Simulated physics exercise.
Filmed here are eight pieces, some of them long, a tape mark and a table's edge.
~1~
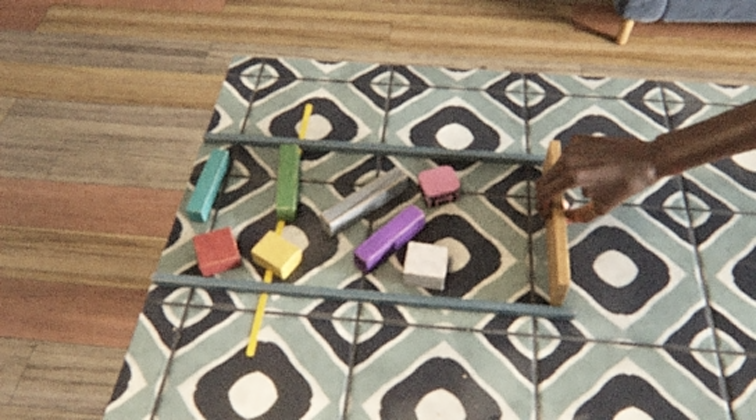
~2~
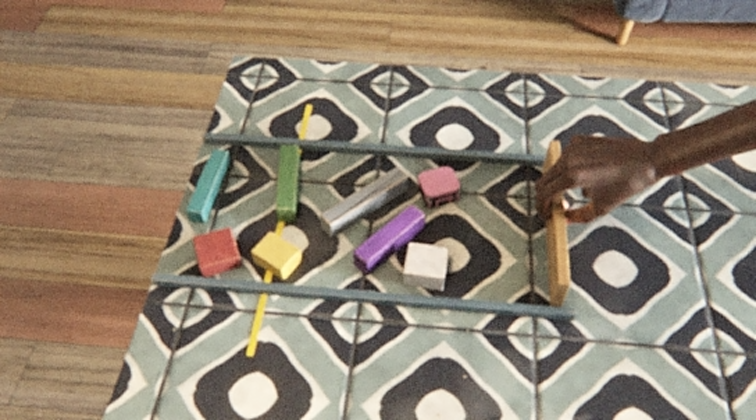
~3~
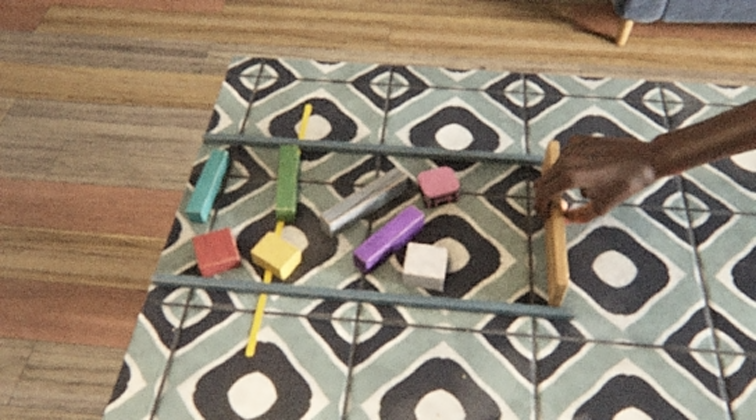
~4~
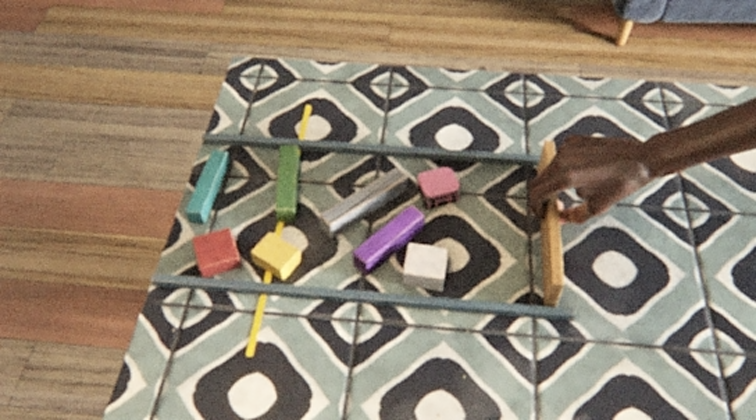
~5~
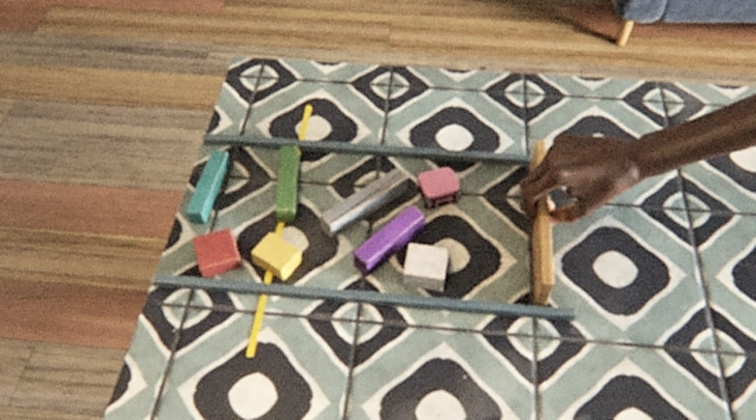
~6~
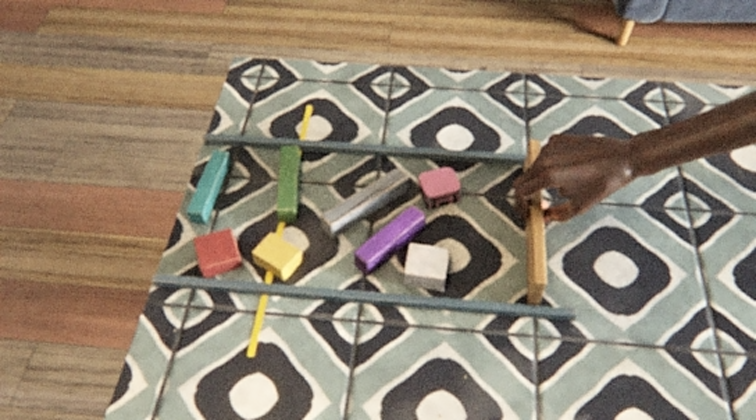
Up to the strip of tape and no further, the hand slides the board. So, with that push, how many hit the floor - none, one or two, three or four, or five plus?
I'd say none.
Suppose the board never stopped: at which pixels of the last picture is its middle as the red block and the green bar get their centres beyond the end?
First it's close to (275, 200), next close to (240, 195).
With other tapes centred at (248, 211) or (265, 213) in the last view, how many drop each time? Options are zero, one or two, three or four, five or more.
In order, you'd get 1 or 2 falling, then just one or two.
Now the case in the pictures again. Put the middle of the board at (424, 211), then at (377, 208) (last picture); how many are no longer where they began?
4 by the first point, 4 by the second.
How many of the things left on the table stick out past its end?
I'd say 1 of them.
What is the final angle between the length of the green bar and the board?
The angle is about 0 degrees.
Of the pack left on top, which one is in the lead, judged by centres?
The red block.
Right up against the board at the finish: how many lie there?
Contact count: 3.
A little later, none off yet; turquoise bar at rest near (210, 186); red block at rest near (218, 253); green bar at rest near (289, 183).
Next, none off yet; turquoise bar at rest near (210, 186); red block shifted a little near (198, 254); green bar shifted a little near (262, 178).
When it is over, the number that fall off is zero.
